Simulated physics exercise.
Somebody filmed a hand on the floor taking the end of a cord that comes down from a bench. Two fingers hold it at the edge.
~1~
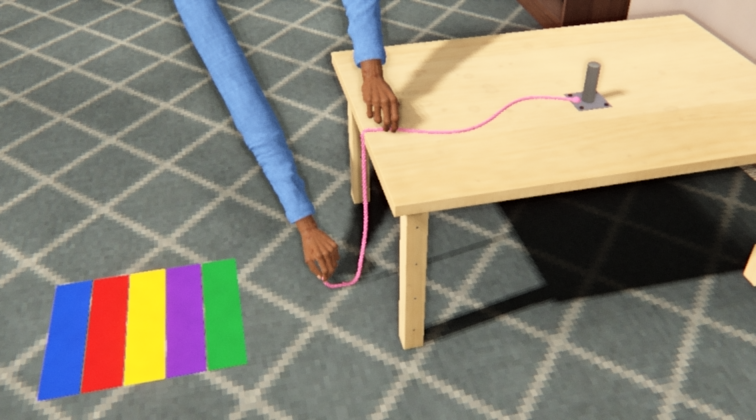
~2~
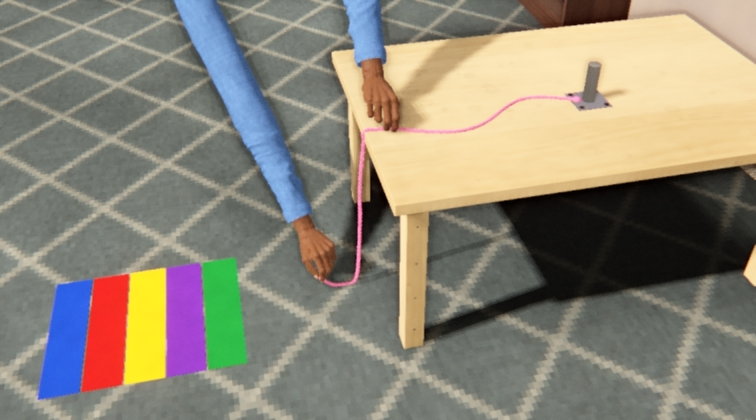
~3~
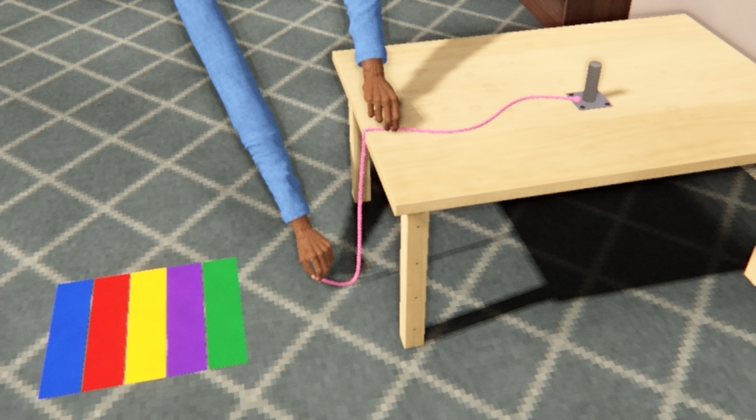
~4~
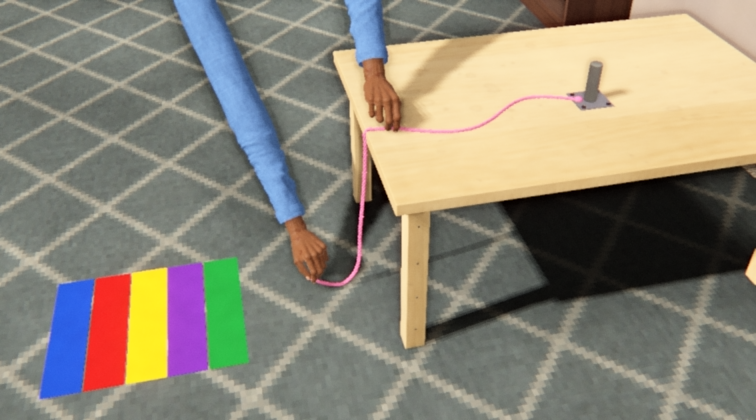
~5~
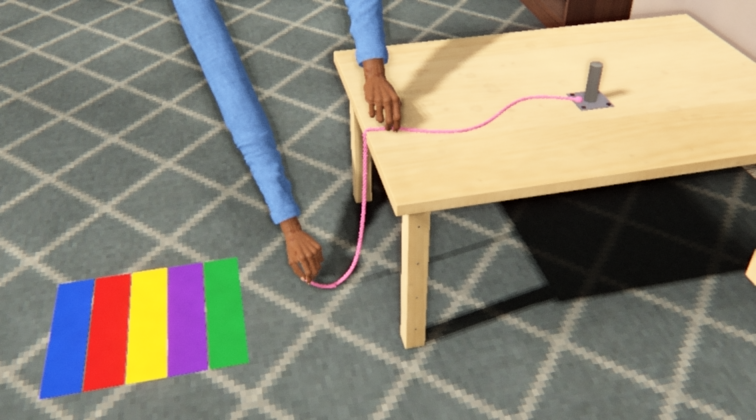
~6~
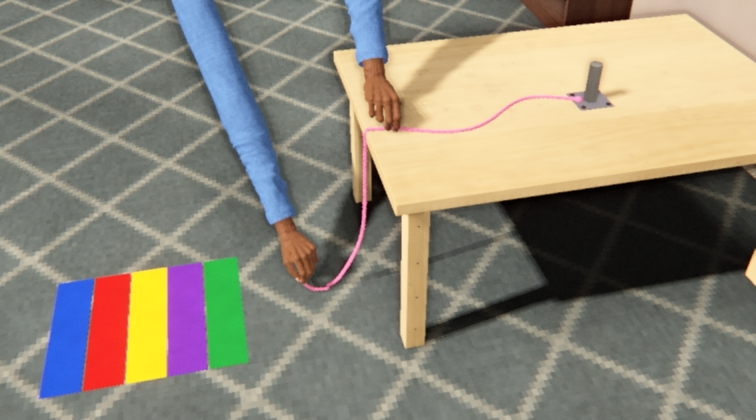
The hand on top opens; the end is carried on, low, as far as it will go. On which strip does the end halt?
It halts on the purple strip.
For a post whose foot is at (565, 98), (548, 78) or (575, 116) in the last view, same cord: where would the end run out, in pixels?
The places are (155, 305), (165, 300) and (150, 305).
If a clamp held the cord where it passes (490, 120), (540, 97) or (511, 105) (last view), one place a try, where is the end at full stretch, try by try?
The places are (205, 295), (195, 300) and (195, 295).
Soon after, end near (262, 287); short of the strips.
Then, end near (214, 294); over green.
At full stretch, end near (186, 299); over purple. Over purple.
